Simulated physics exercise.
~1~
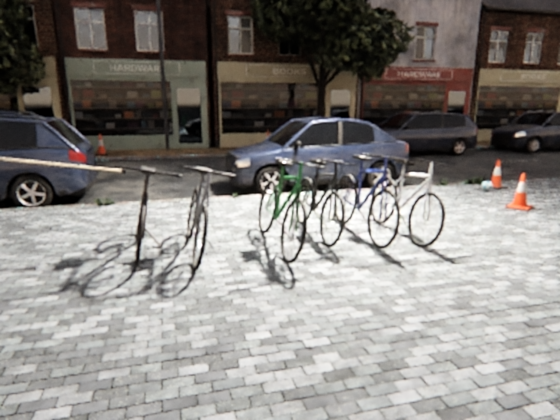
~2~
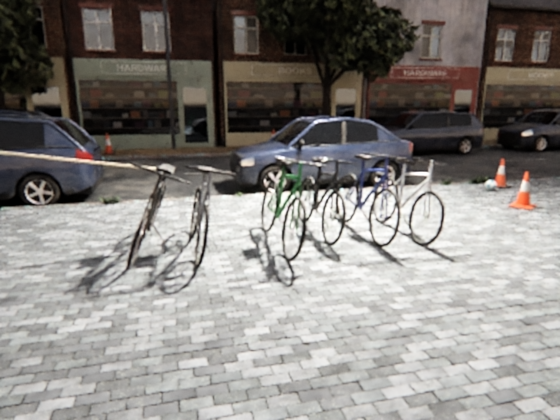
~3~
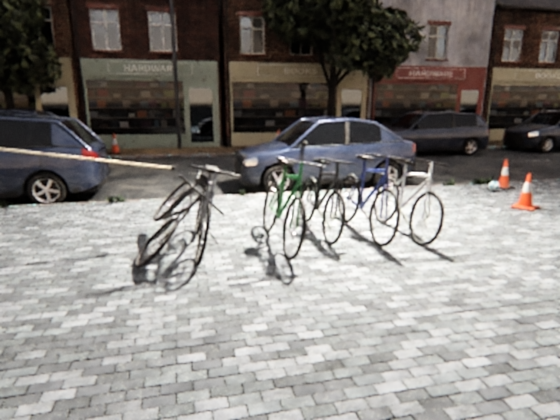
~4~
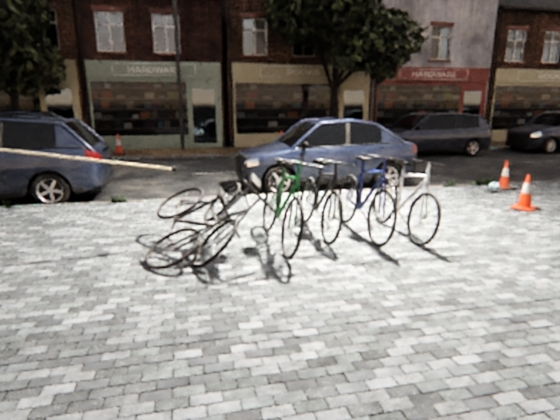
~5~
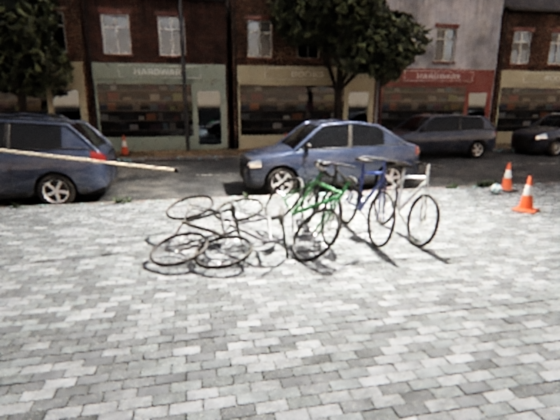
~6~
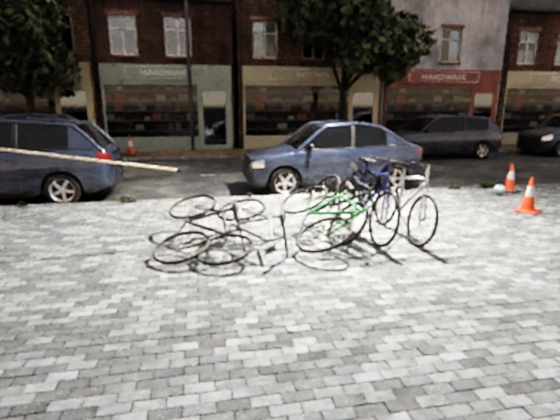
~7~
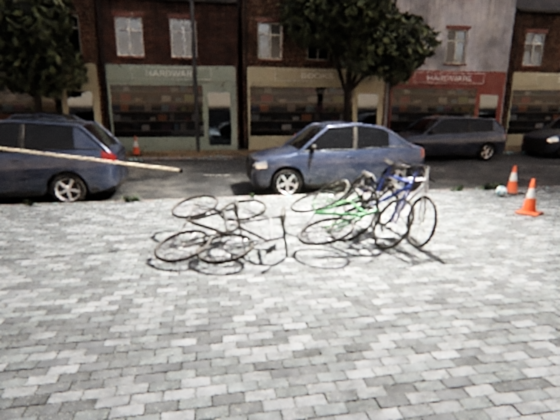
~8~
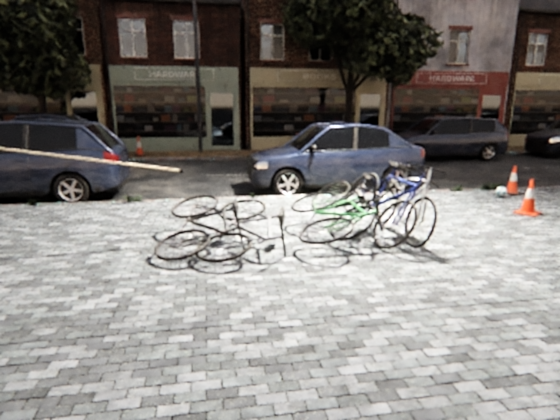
On a paved street before parked cars and shops, a pole nudges a row of bicycles, toppling them rightward into a tangle.
